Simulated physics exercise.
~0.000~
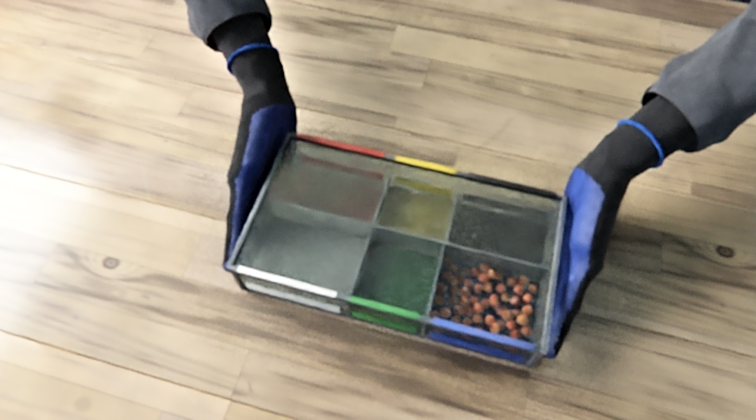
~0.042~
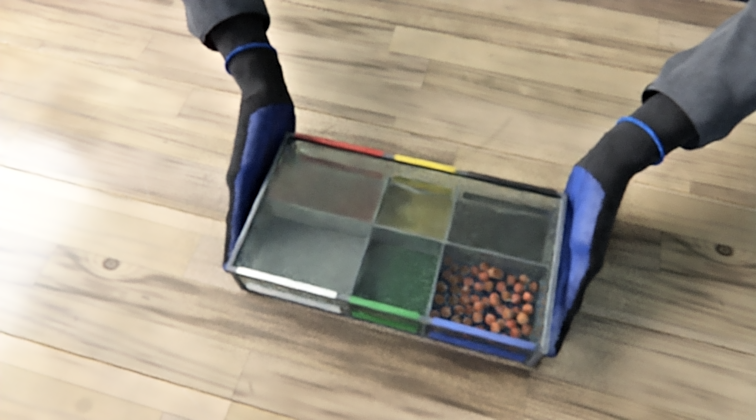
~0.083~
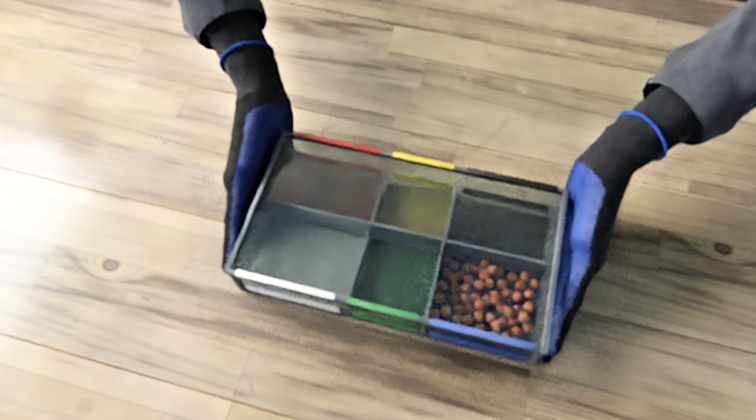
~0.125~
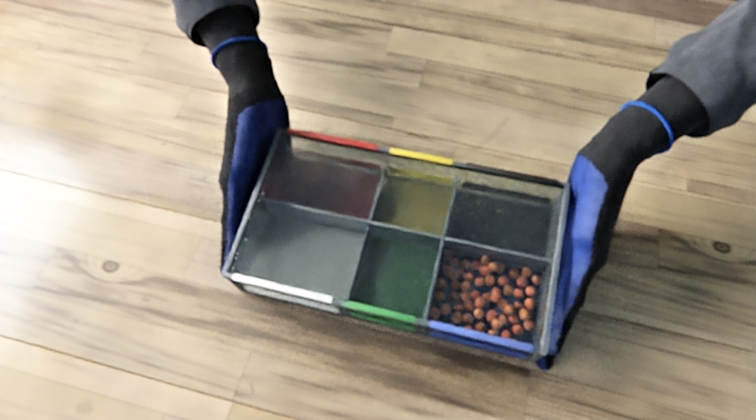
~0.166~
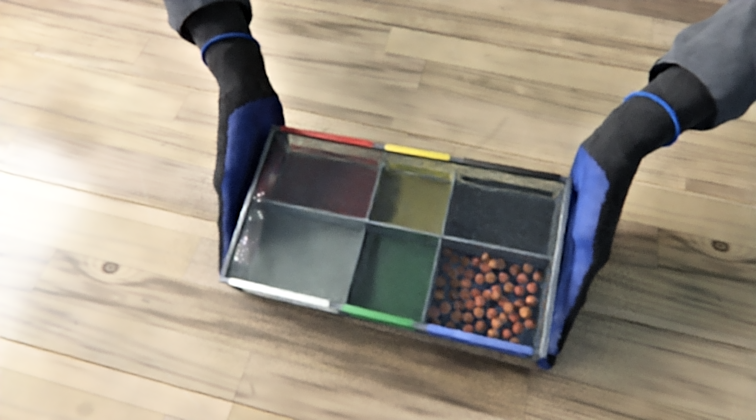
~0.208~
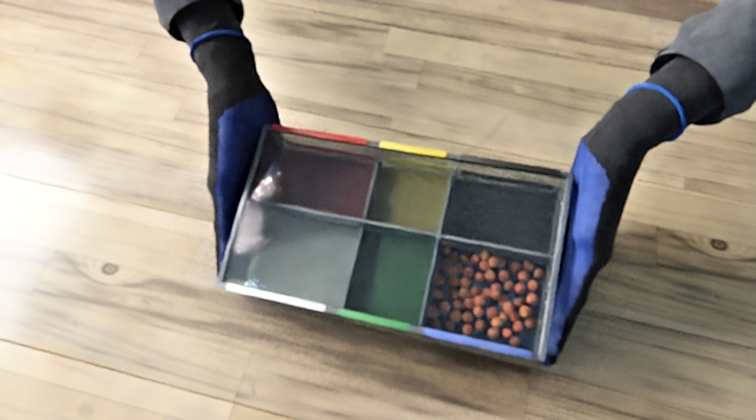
Two gloved hands held a clear-lidded sorting box above a wooden floor and slowly tilted it a little, while the reddish-brown pellets stayed in the blue-marked compartment at the front right.
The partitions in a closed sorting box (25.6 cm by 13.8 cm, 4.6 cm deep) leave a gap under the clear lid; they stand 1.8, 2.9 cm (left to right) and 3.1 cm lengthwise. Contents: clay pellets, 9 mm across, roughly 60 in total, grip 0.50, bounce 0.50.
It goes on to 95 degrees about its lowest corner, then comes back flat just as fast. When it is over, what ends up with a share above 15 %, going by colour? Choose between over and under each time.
Red: Under. Blue: Over. Green: Under. Yellow: Under. White: Under. Black: Under.
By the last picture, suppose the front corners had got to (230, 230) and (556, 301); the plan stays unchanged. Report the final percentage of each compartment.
Each compartment ends with this per cent: Red 0, blue 55, green 0, yellow 5, white 0 and black 40.
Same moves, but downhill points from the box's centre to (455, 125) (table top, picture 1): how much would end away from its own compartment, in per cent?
Some 50 per cent.
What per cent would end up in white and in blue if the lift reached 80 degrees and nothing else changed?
White: 0 per cent; blue: 100 per cent.
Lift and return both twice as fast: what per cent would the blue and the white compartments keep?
The blue compartment would end with 85 per cent, the white one with 0 per cent.
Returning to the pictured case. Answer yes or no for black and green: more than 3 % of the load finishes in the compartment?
Checking black: It falls short; checking green: It clears.
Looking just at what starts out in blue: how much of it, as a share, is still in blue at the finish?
90 %.
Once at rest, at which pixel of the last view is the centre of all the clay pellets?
Somewhere near (454, 326) in the last picture.
After 0.97 s, tilt 95 degrees; blue 100 %.
After 1.48 s, tilt 42 degrees; blue 90 %, green 10 %.
After 2.06 s, tilt 0 degrees; blue 90 %, green 10 %.
By 2.4 s all is still; red 0 %, blue 90 %, green 10 %, yellow 0 %, white 0 %, black 0 %.
